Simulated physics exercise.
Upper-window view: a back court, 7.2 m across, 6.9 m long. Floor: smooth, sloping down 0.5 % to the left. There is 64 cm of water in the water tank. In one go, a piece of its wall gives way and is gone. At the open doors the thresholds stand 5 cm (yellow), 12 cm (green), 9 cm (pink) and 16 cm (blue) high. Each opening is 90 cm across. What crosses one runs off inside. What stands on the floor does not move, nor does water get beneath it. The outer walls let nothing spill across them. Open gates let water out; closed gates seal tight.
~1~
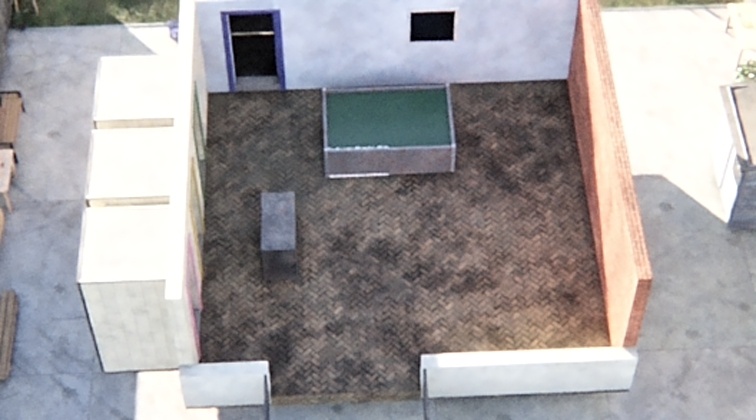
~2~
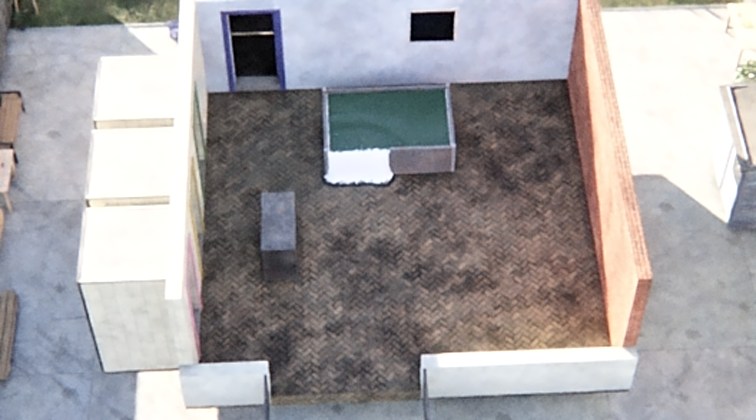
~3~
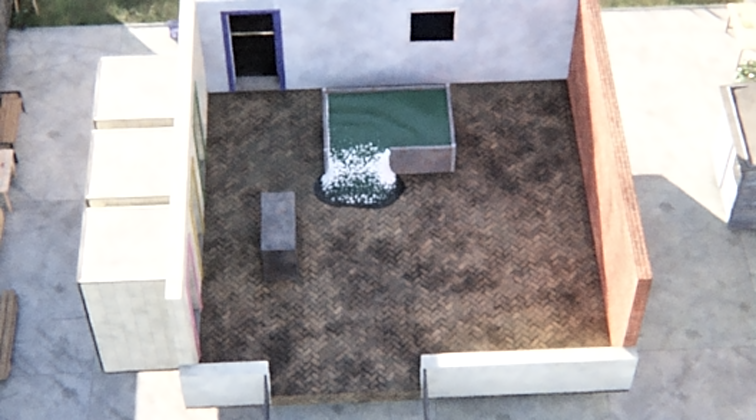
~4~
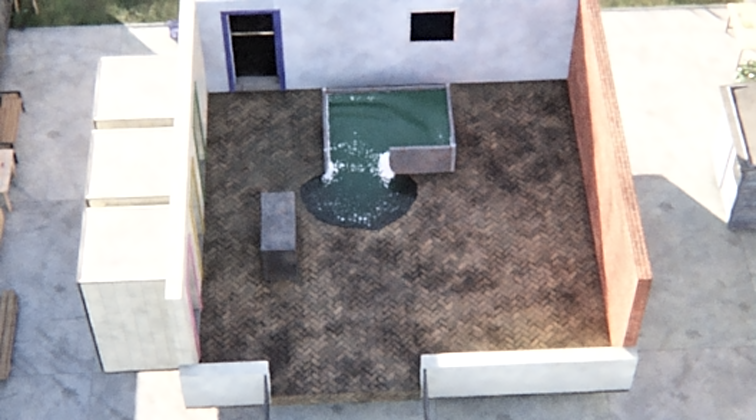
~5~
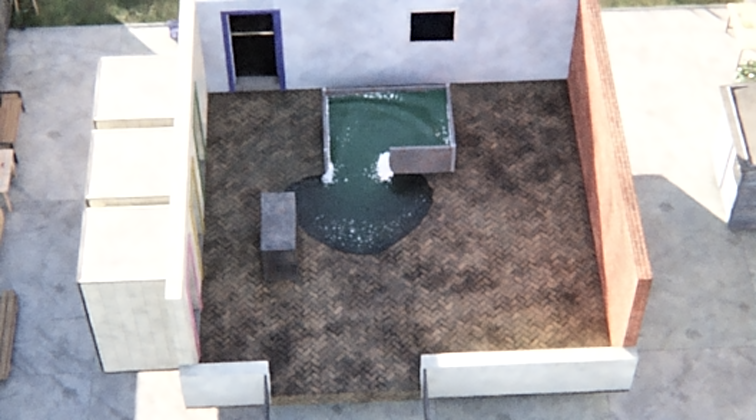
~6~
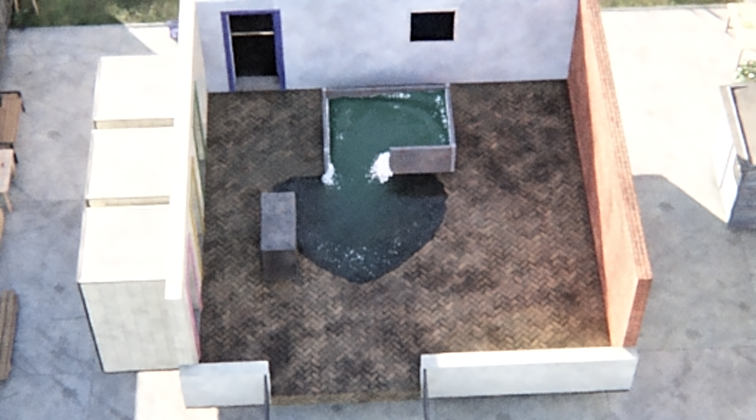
In a walled court seen from above, part of the front wall of a water tank gave way, and green water poured out foaming, then spread across the brick floor in a widening dark pool.
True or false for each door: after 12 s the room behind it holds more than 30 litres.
Yellow door: False; green door: False; pink door: False; blue door: False.
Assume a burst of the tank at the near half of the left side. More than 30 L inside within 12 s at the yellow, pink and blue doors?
Then it goes yellow too high, pink fine, blue fine.
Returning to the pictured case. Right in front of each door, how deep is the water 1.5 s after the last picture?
Yellow 5 cm, green 5 cm, pink 0 cm, blue 0 cm.
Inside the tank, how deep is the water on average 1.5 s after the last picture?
About 32 centimetres on average.
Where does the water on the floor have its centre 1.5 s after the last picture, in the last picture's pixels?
The water's centre sits at about (371, 197).
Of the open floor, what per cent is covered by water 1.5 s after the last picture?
I'd say around 35 %.
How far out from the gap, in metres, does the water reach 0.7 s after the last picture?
It's close to 4.6 metres.
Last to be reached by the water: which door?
That would be the blue door, last of all.
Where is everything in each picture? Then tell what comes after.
Still water, 64 cm deep, in the water tank at (388, 120), in the first picture.
Water pours out at (359, 166) and has run 0.6 m, to (391, 180); typically 5 cm deep outside, 64 cm at the water tank's back, in the second picture.
The front is at (325, 199), 0.9 m from the gap at (359, 167); 0.9 m2 of floor is under water; 64 cm left at the back of the water tank, in the third picture.
The front is at (377, 225), 1.3 m from the gap at (359, 167); 2.0 m2 of floor is under water; 62 cm left at the back of the water tank, in the fourth picture.
Water pours out at (359, 167) and has run 1.9 m, to (369, 251); typically 6 cm deep outside, 55 cm at the water tank's back, in the fifth picture.
Water pours out at (359, 167) and has run 2.5 m, to (354, 278); typically 5 cm deep outside, 54 cm at the water tank's back, in the sixth picture.
Then, 0.7 s after the last picture water covers 25 % of the floor and is deepest (34 cm) near (347, 179); yellow door not reached, green door not reached, pink door not reached, blue door not reached.
Then, 1.5 s after the last picture water covers 35 % of the floor and is deepest (26 cm) near (347, 179); yellow door 5 cm at the sill, 1 L in, green door 5 cm at the sill, 0 L in, pink door not reached, blue door not reached.
Then, 2.8 s after the last picture water covers 50 % of the floor and is deepest (16 cm) near (347, 179); yellow door 5 cm at the sill, 3 L in, green door 5 cm at the sill, 0 L in, pink door 2 cm at the sill, 0 L in, blue door not reached.
Then, 6.3 s after the last picture water covers 65 % of the floor and is deepest (8 cm) near (347, 179); yellow door 3 cm at the sill, 4 L in, green door 3 cm at the sill, 0 L in, pink door 3 cm at the sill, 0 L in, blue door 3 cm at the sill, 0 L in.
Then, 11.3 s after the last picture water covers 85 % of the floor and is deepest (4 cm) near (381, 294); yellow door 3 cm at the sill, 4 L in, green door 3 cm at the sill, 0 L in, pink door 3 cm at the sill, 0 L in, blue door 3 cm at the sill, 0 L in.
